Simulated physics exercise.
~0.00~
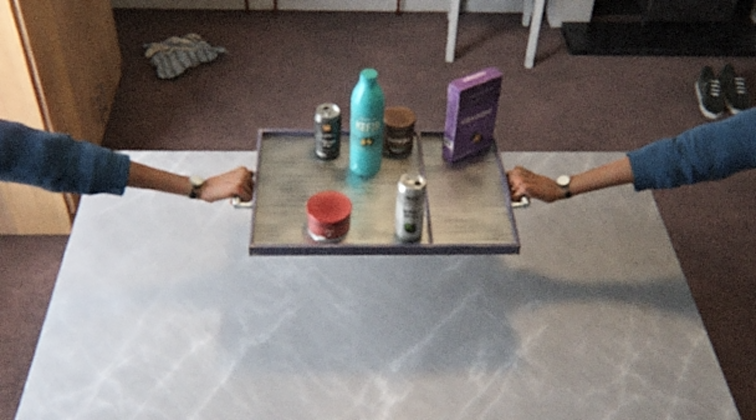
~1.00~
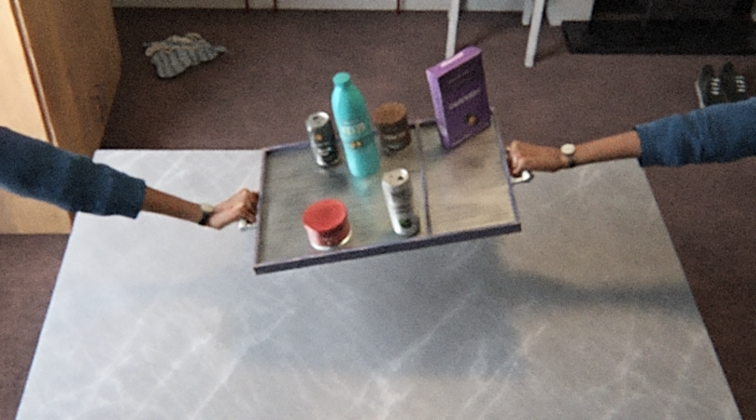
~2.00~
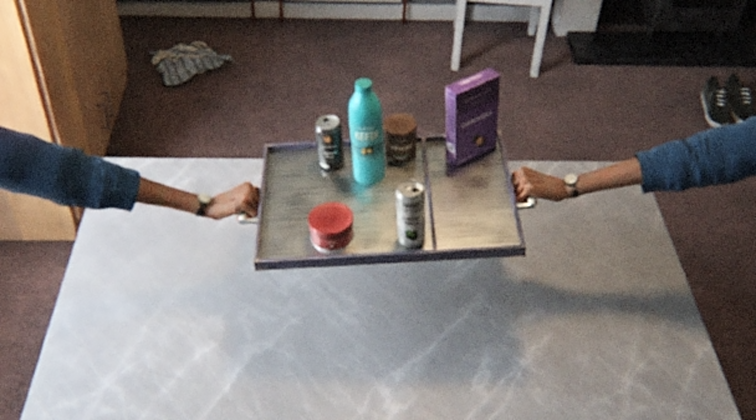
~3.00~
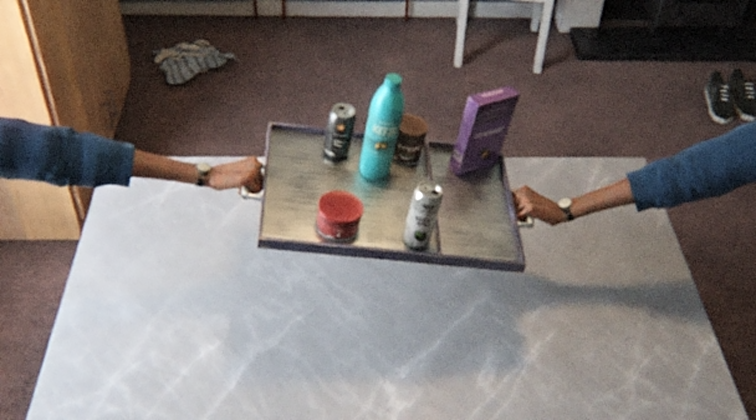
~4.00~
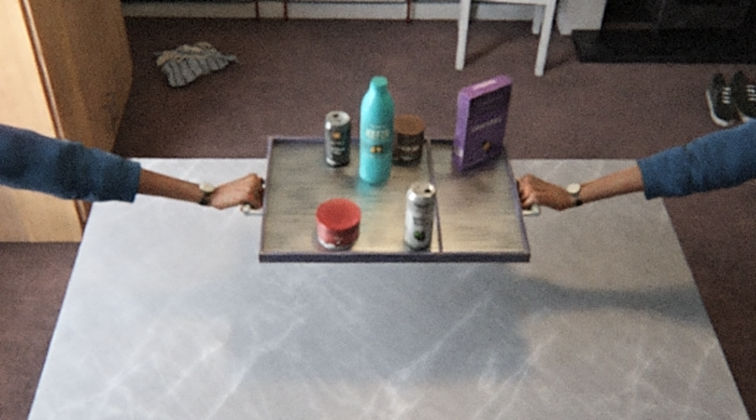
Two hands tilting a tray of containers left side down, levelling it, tipping it slightly right, then levelling it, everything still standing.
